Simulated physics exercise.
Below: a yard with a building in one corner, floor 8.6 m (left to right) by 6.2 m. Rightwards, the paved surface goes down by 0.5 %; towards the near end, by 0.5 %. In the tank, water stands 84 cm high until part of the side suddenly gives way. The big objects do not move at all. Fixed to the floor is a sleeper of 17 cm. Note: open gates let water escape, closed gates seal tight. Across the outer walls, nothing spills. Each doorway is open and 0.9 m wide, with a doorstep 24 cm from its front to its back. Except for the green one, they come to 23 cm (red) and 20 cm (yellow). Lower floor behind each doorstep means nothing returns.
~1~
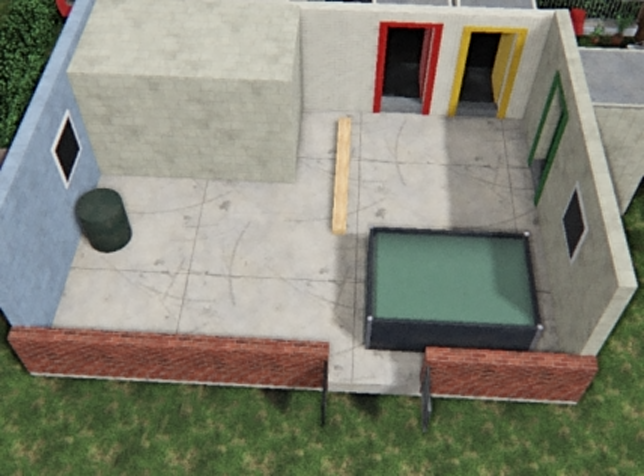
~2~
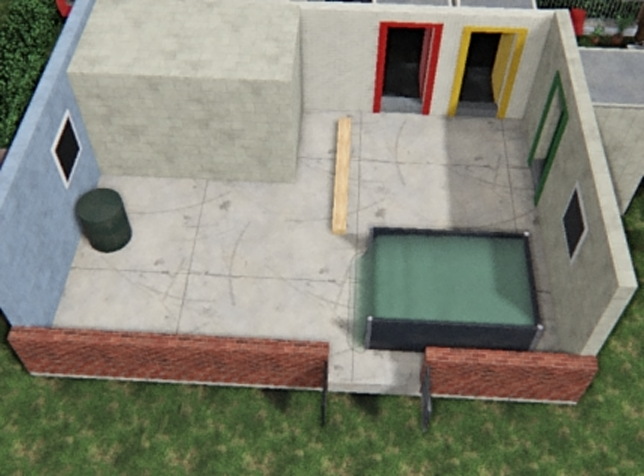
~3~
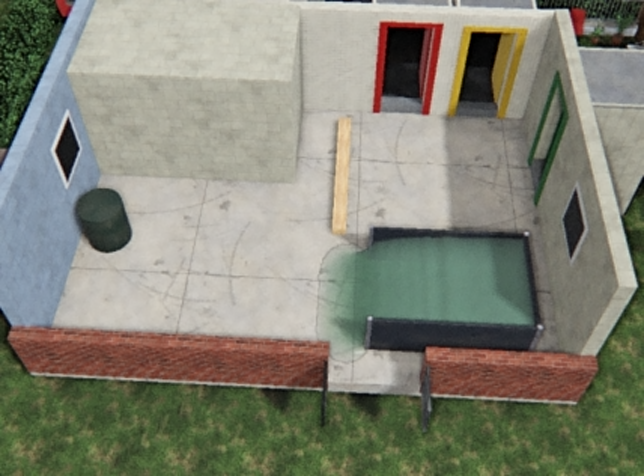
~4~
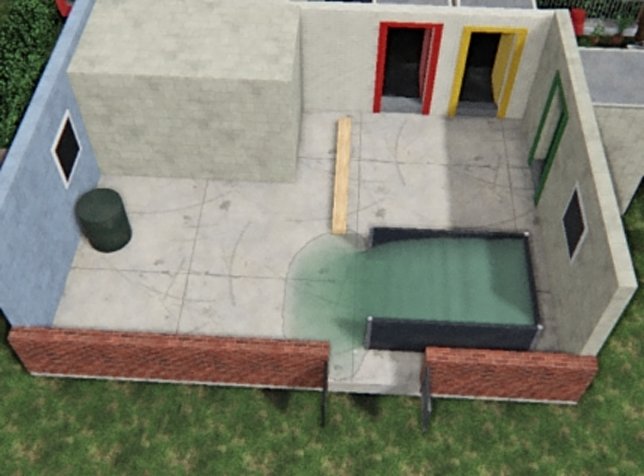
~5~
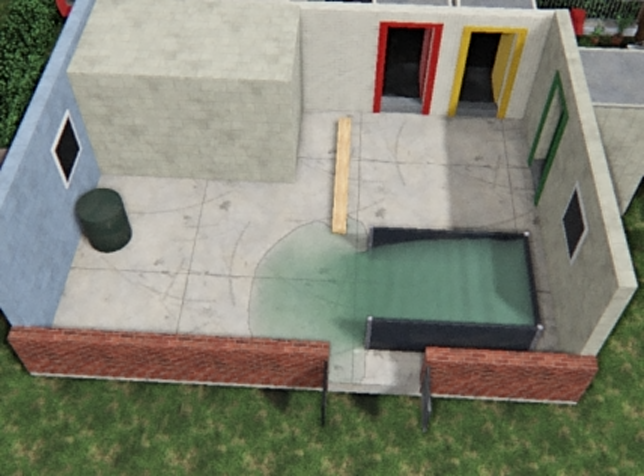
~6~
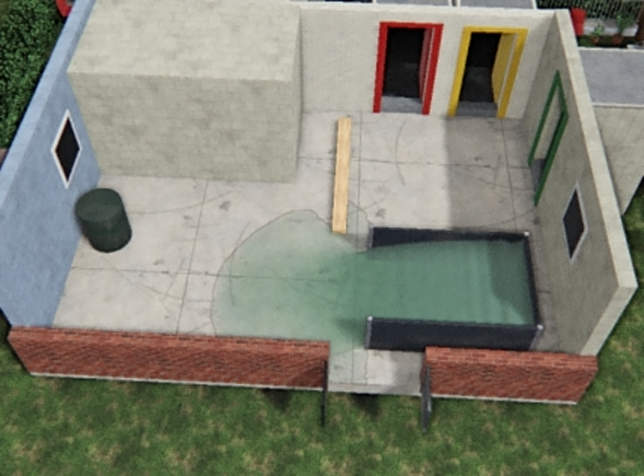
Green water pouring from the open left side of a dark tank and spreading leftward across a pale walled yard's paved floor.
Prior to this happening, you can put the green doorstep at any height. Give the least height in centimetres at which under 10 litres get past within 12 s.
7 cm.
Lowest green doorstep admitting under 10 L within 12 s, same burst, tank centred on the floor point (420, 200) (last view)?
About 10.0 cm.
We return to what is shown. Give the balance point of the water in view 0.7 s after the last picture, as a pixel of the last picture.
(368, 300) or so.
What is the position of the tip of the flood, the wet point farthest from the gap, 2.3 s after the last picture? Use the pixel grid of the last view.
Somewhere near the pixel (101, 176).
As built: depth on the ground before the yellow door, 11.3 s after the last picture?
7.0 cm.
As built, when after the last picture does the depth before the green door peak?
Roughly 10.5 s.
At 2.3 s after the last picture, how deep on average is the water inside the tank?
I'd put it at some 22 centimetres on average.
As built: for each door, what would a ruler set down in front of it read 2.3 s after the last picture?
Red door: 0 cm; yellow door: 0 cm; green door: 0 cm.
Then, 0.7 s after the last picture water covers 45 % of the floor, deepest (36 cm) near (360, 322); it has not reached the green door.
Then, 2.3 s after the last picture water covers 50 % of the floor, deepest (52 cm) near (90, 211); it has not reached the green door.
Then, 11.3 s after the last picture water covers 90 % of the floor, deepest (18 cm) near (293, 366); 6 cm at the green door, 0 litres in over its 25 cm doorstep.
At the green door as built, the water peaked near 10 cm, 10.3 s after the last picture.
With a doorstep of 5.5 cm, 19 litres would have come in within the 12 s; with 8 cm, 4 litres. So under 10 litres takes about 7 cm.
